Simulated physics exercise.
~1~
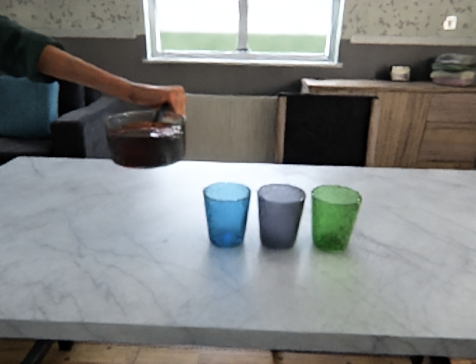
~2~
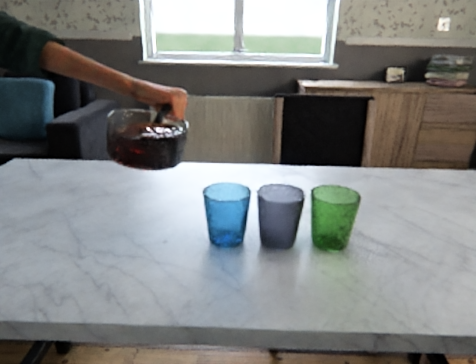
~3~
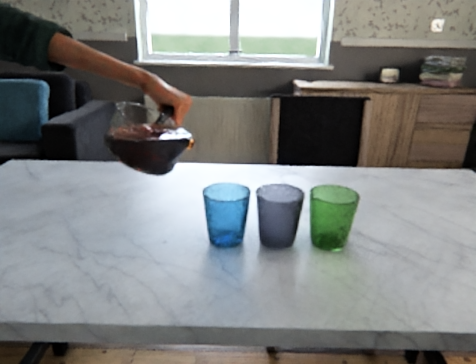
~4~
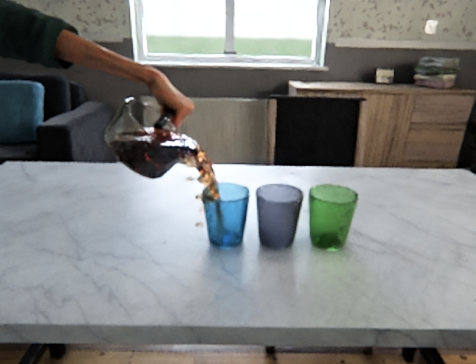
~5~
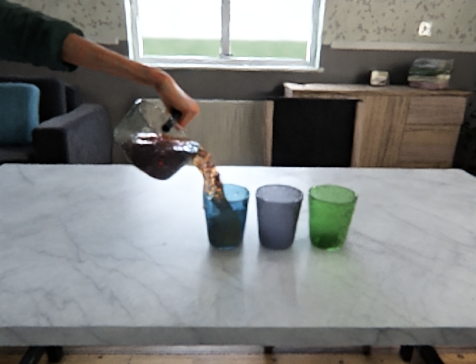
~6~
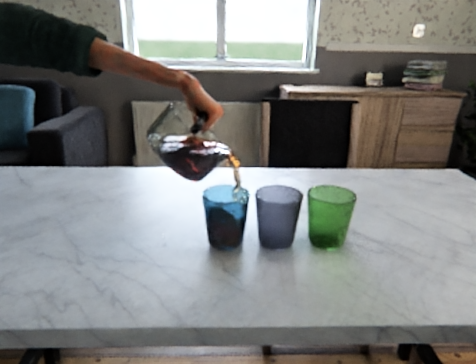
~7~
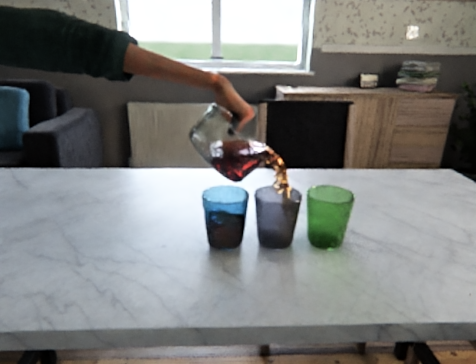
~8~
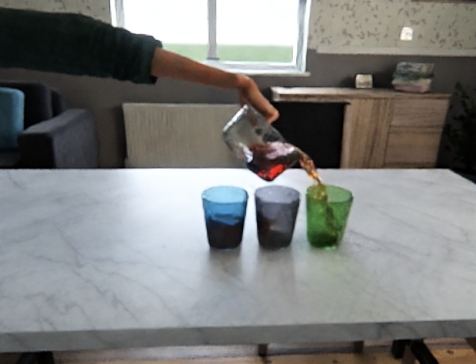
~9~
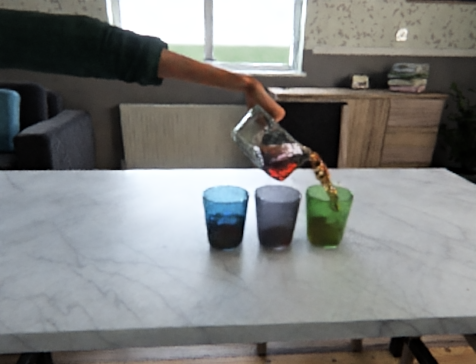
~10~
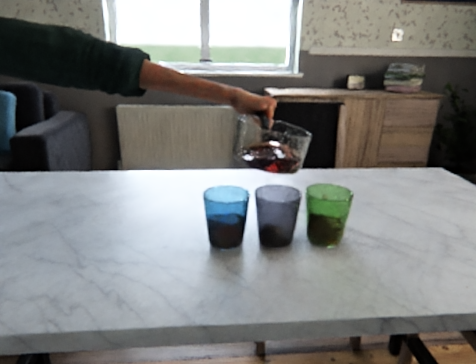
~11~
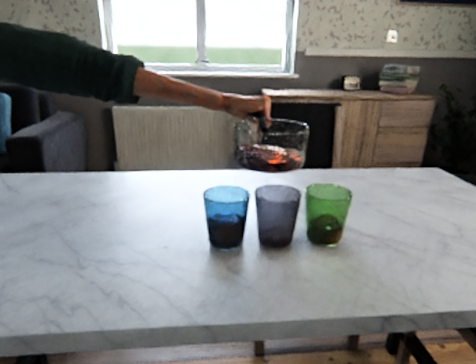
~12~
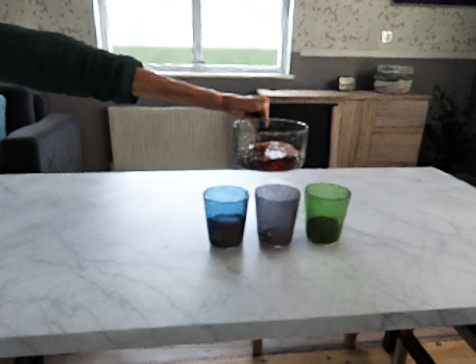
A hand tilts a glass pot, pouring dark tea into three tumblers from left to right.
